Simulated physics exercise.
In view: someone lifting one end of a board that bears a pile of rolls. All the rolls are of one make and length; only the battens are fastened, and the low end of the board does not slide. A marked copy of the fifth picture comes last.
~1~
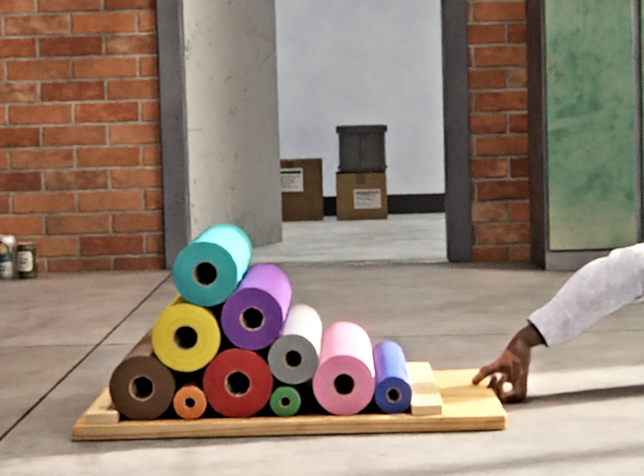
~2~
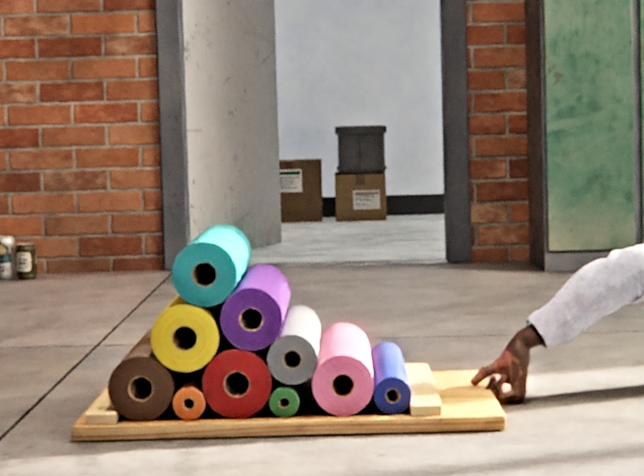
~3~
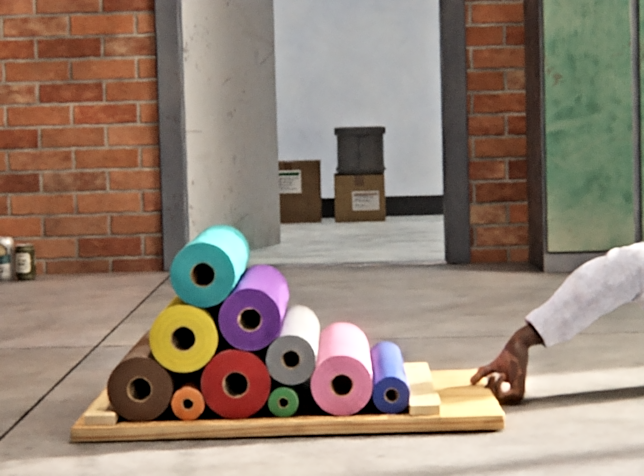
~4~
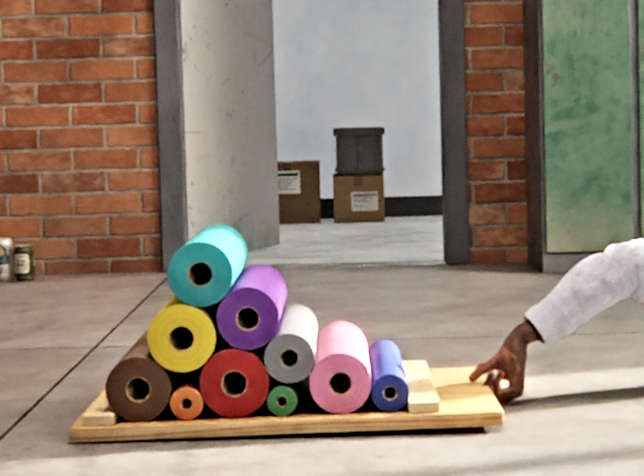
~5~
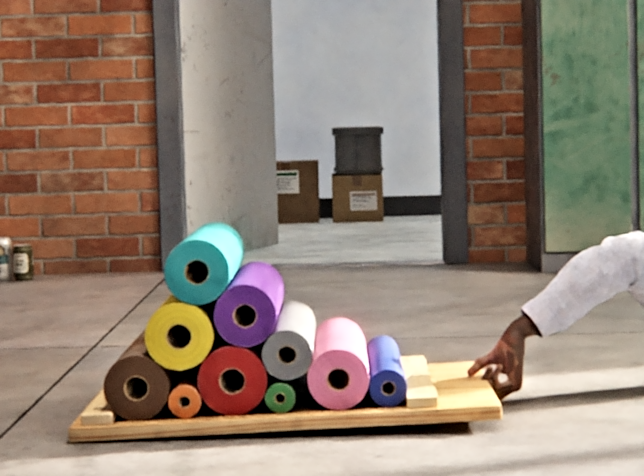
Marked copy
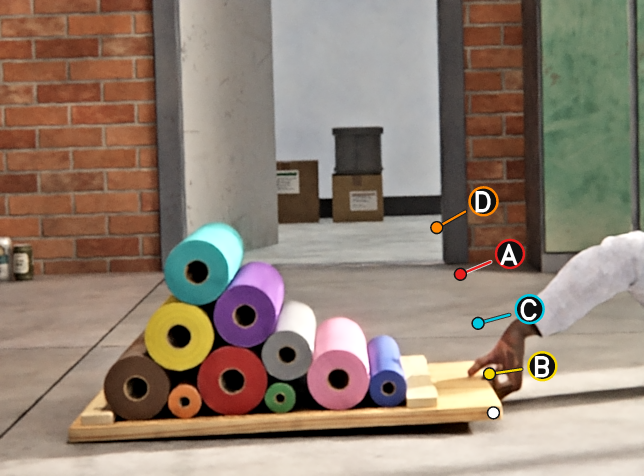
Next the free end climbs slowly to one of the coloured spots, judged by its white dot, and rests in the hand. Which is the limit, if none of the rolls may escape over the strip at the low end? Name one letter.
It can be raised to C.
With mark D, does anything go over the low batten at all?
At D: Yes.
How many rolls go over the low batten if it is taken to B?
It comes to none.
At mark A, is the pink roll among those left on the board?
Yes, with A.
On the copy, A at (460, 274); B at (489, 374); C at (478, 324); D at (437, 228); the white dot at (493, 413).
On C. First, board at 12°.
Then, board at 14°.
Finally, board at 14°, none over the low batten.
By contrast, A one over the low batten (turquoise); B none over the low batten; D one over the low batten (turquoise).
